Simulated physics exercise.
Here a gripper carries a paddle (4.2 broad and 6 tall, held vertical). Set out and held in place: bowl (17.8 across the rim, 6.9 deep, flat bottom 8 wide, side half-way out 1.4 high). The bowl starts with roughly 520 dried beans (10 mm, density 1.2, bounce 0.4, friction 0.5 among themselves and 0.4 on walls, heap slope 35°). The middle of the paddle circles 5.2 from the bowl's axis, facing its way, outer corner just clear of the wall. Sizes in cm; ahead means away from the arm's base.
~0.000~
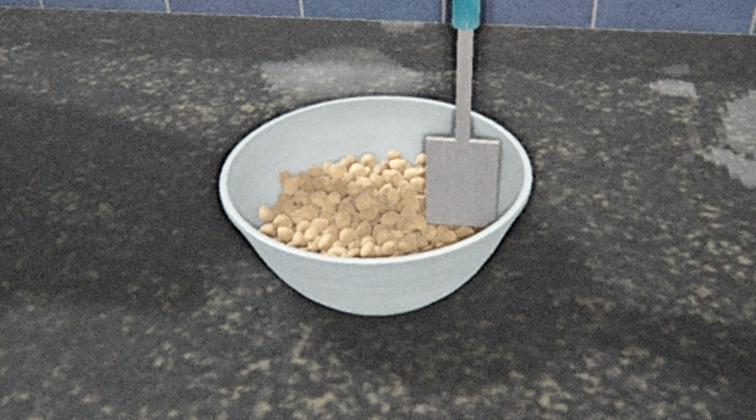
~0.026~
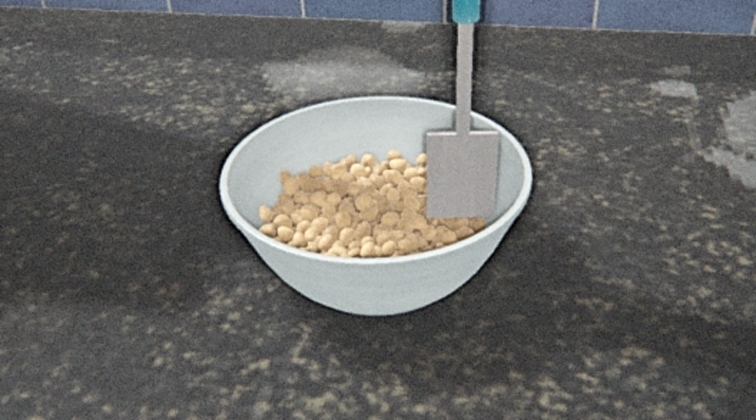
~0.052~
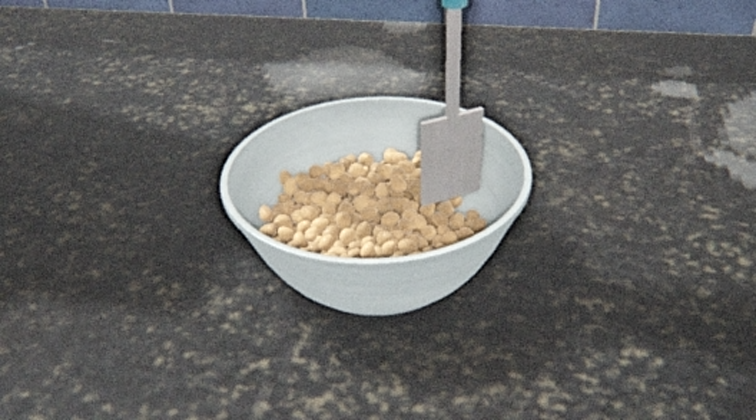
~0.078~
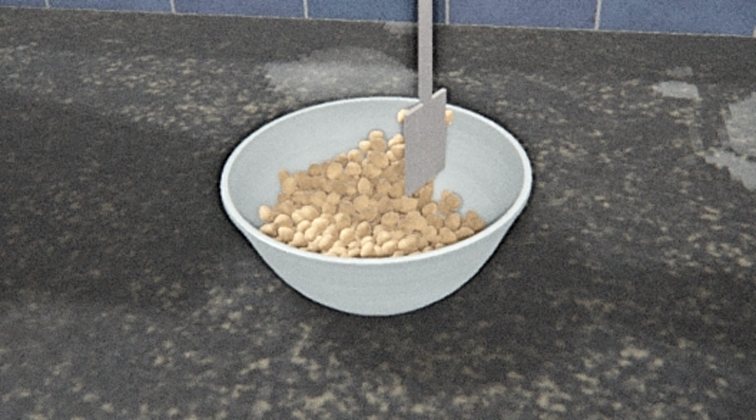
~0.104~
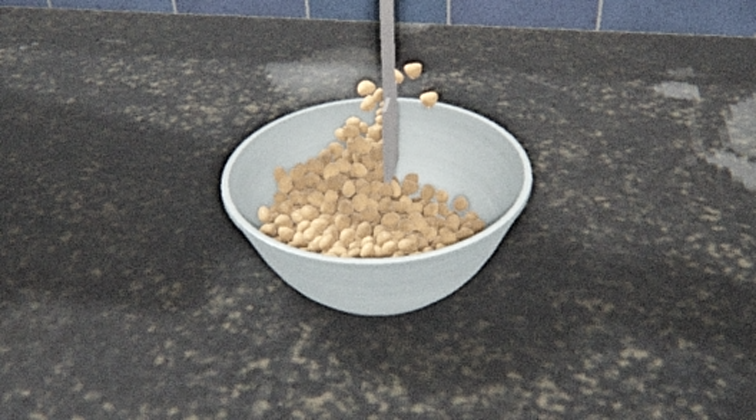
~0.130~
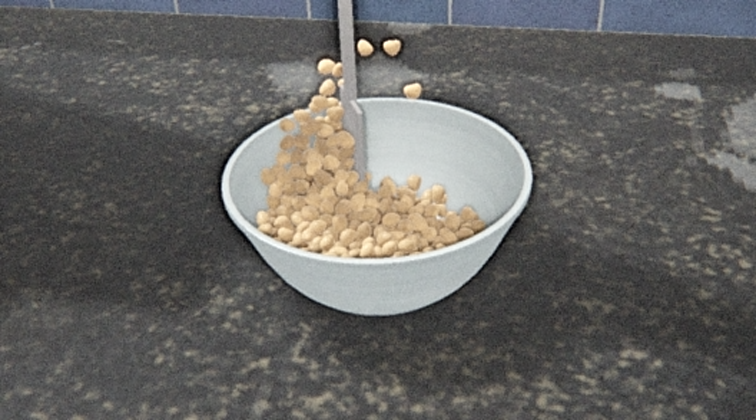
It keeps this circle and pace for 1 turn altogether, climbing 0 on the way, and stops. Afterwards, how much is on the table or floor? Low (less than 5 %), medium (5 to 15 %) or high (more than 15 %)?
Answer: High; more than 15 % of the dried beans finish on the table or floor.
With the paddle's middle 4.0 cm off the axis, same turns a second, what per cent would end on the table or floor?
In that case some 30 per cent.
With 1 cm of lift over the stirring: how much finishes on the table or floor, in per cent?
About 15 per cent.
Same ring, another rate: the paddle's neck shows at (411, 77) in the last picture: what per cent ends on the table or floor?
Some 15 per cent.
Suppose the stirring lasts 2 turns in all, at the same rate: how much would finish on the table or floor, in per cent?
In that case some 35 per cent.
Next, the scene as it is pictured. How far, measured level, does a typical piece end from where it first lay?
Some 2 cm.
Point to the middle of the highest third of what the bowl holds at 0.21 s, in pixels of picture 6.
Near (322, 239).
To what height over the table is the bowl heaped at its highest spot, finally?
About 5.5 cm.
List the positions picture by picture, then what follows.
In the first picture, paddle neck at (463, 117), 0° round; upper third of the load around (367, 214), from x 265 to 480, top at y 155; 524 in the bowl.
In the second picture, paddle neck at (463, 110), 9° round; upper third of the load around (367, 215), from x 265 to 480, top at y 155.
In the third picture, paddle neck at (453, 93), 35° round; upper third of the load around (372, 209), from x 265 to 480, top at y 150.
In the fourth picture, paddle neck at (425, 80), 63° round; upper third of the load around (368, 205), from x 265 to 475, top at y 105.
In the fifth picture, paddle neck at (389, 74), 91° round; upper third of the load around (357, 202), from x 265 to 475, top at y 70; 523 in the bowl, 1 in flight or on the tool.
In the sixth picture, paddle neck at (349, 77), 119° round; upper third of the load around (335, 201), from x 265 to 475, top at y 50; 520 in the bowl, 4 in flight or on the tool.
After 0.21 s, 207° round, highest piece 12 above the table; 496 in the bowl, 28 in flight or on the tool.
After 0.29 s, 294° round, highest piece 13 above the table; 463 in the bowl, 10 on the table or floor, 51 in flight or on the tool.
After 0.53 s, 0° round, highest piece 8 above the table; 405 in the bowl, 116 on the table or floor, 3 in flight or on the tool.
After 1.23 s, 0° round, highest piece 6 above the table; 405 in the bowl, 119 on the table or floor.
At rest, 405 in the bowl, 119 on the table or floor. That is 23 % on the table or floor.
